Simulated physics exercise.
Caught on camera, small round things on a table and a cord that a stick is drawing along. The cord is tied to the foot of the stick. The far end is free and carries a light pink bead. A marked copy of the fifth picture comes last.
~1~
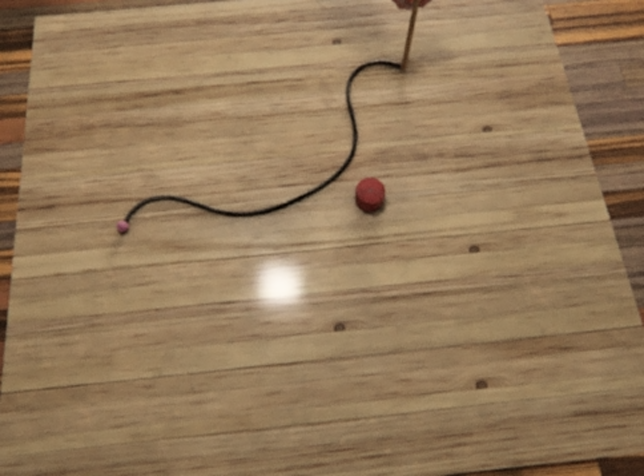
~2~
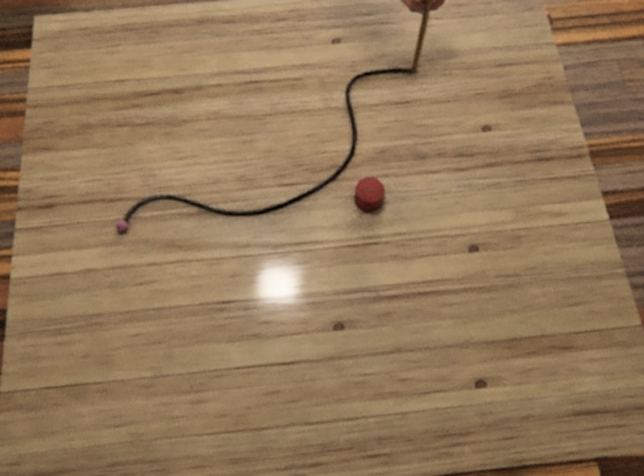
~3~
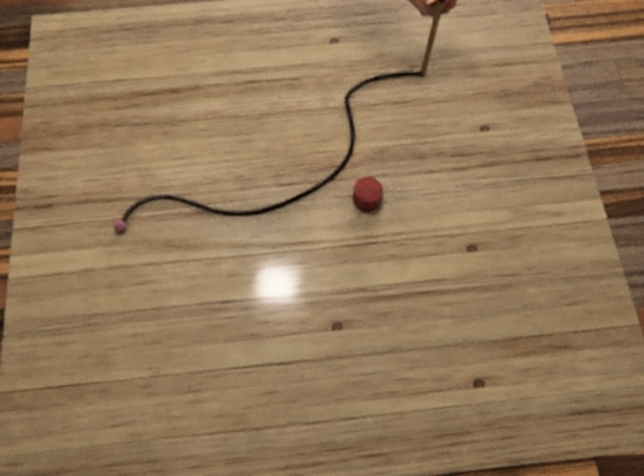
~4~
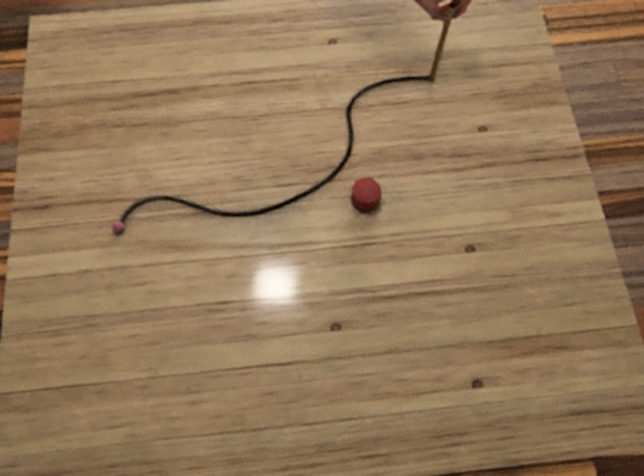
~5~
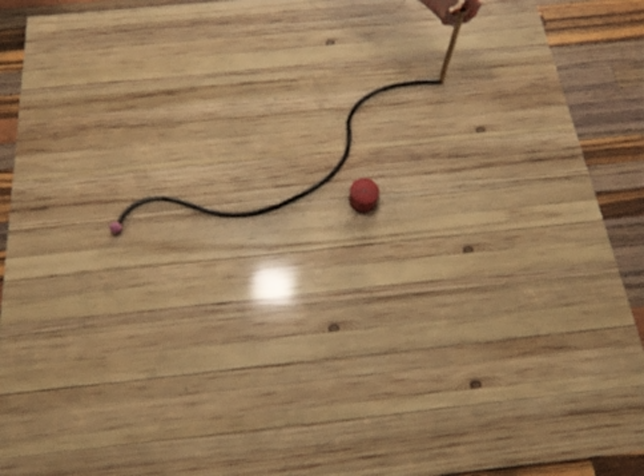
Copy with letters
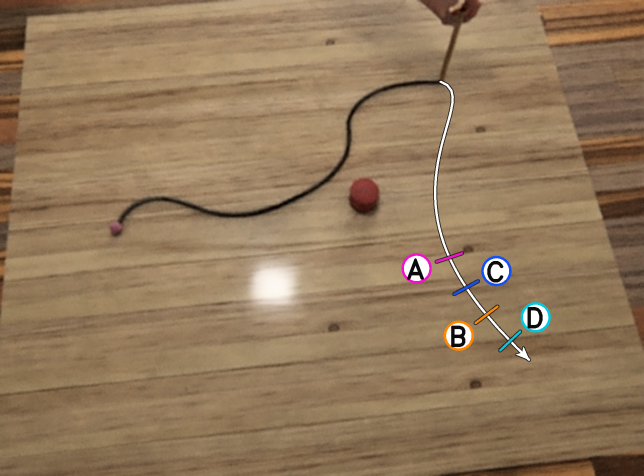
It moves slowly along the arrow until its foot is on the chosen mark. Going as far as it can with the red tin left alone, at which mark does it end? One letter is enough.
C.
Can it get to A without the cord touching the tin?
For that mark, yes.
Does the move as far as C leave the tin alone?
Yes.
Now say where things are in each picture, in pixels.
Free end (122, 227); red tin (370, 195), in the first frame.
Free end (122, 226); red tin (369, 194), in the second frame.
Free end (120, 226); red tin (368, 194), in the third frame.
Free end (118, 227); red tin (366, 195), in the fourth frame.
Free end (116, 228); red tin (364, 195), in the fifth frame.
On the marked copy, A at (449, 258); B at (487, 315); C at (466, 288); D at (510, 341); the route from (441, 82) via (437, 213) to (529, 360).
Taking C. A third of the way, foot of the stick (442, 146), middle of the cord (308, 192), free end (116, 228).
Two thirds of the way, foot of the stick (437, 219), middle of the cord (308, 192), free end (116, 228).
When it is over, foot of the stick (466, 288), middle of the cord (308, 192), free end (116, 228); nothing has been touched.
As for the rest, A is safe but short; B brings the cord against the tin; D brings the cord against the tin.
